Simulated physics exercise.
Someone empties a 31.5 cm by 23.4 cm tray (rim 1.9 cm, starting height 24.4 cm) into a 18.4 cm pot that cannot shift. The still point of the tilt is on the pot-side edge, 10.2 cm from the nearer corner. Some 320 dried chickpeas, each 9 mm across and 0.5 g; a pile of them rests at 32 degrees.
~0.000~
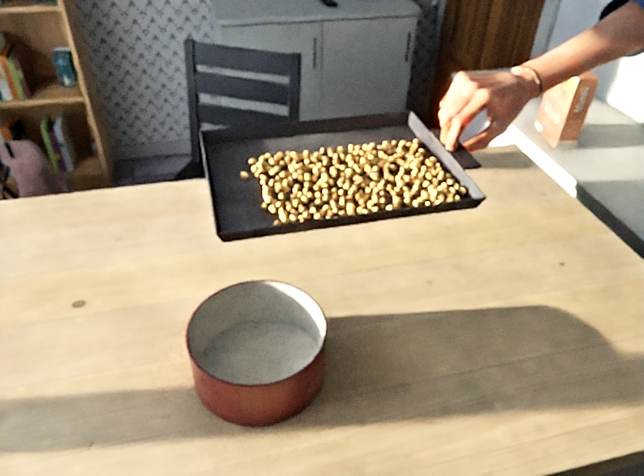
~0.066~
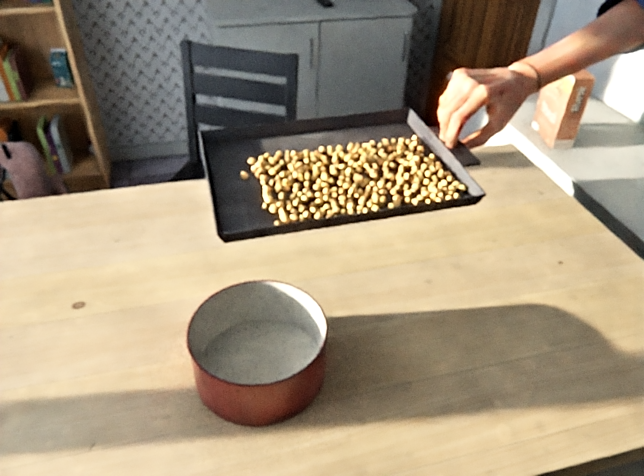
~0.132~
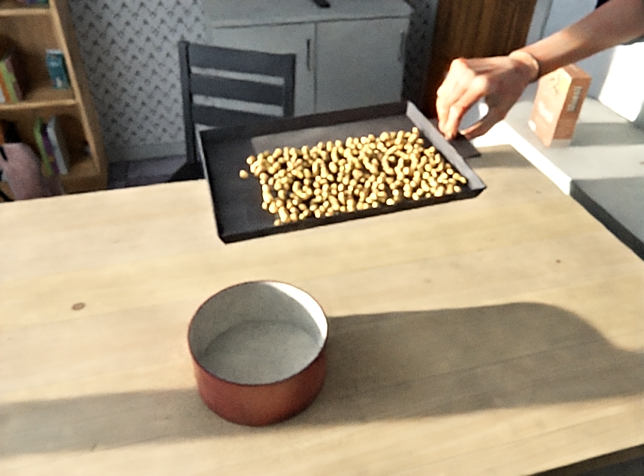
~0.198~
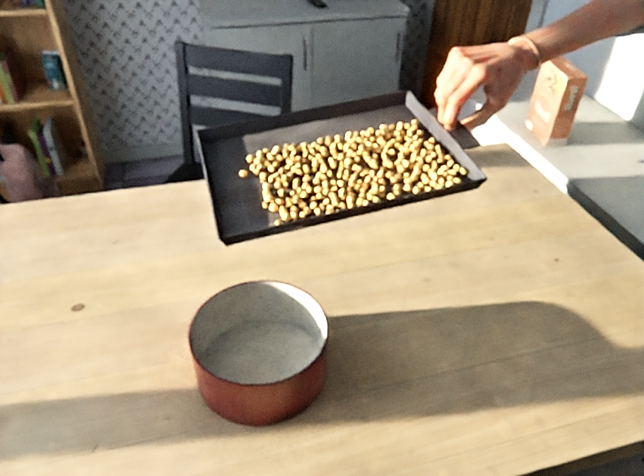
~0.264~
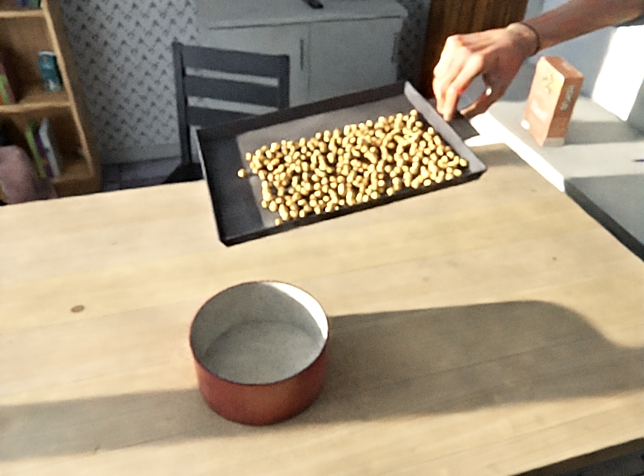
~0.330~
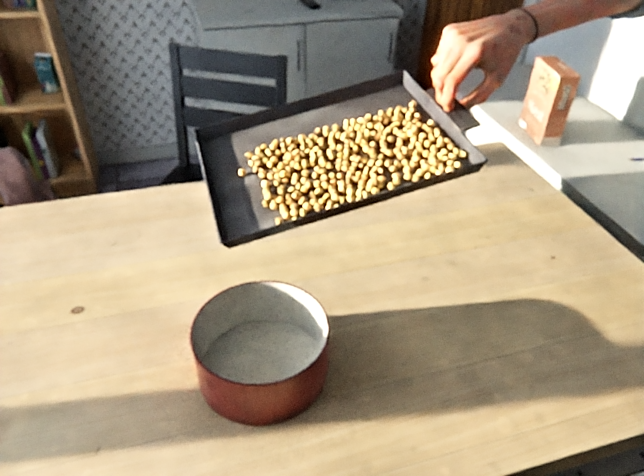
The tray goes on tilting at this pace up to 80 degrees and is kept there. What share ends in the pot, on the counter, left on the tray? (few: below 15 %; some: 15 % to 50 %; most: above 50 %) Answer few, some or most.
Pot most, counter some, tray few.
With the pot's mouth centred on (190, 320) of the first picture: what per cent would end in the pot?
Some 95 per cent.
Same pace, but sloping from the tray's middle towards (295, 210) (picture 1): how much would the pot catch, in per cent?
Some 100 per cent.
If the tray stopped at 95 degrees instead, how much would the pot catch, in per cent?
It would be near 70 per cent.
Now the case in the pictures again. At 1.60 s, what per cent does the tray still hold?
About 100 per cent.
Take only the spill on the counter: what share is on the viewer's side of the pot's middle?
About 30 per cent.
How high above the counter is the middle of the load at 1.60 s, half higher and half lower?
Some 30 cm.
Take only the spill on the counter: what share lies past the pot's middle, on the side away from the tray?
Some 100 per cent.
Then, at 1.09 s, tilt 43 degrees; the tray holds 100 %, the pot 0 %.
After 1.60 s, tilt 65 degrees; the tray holds 100 %, the pot 0 %.
After 2.18 s, tilt 80 degrees; the tray holds 20 %, the pot 40 %.
At rest (3.2 s), pot 65 %, counter 30 %, tray 0 %.
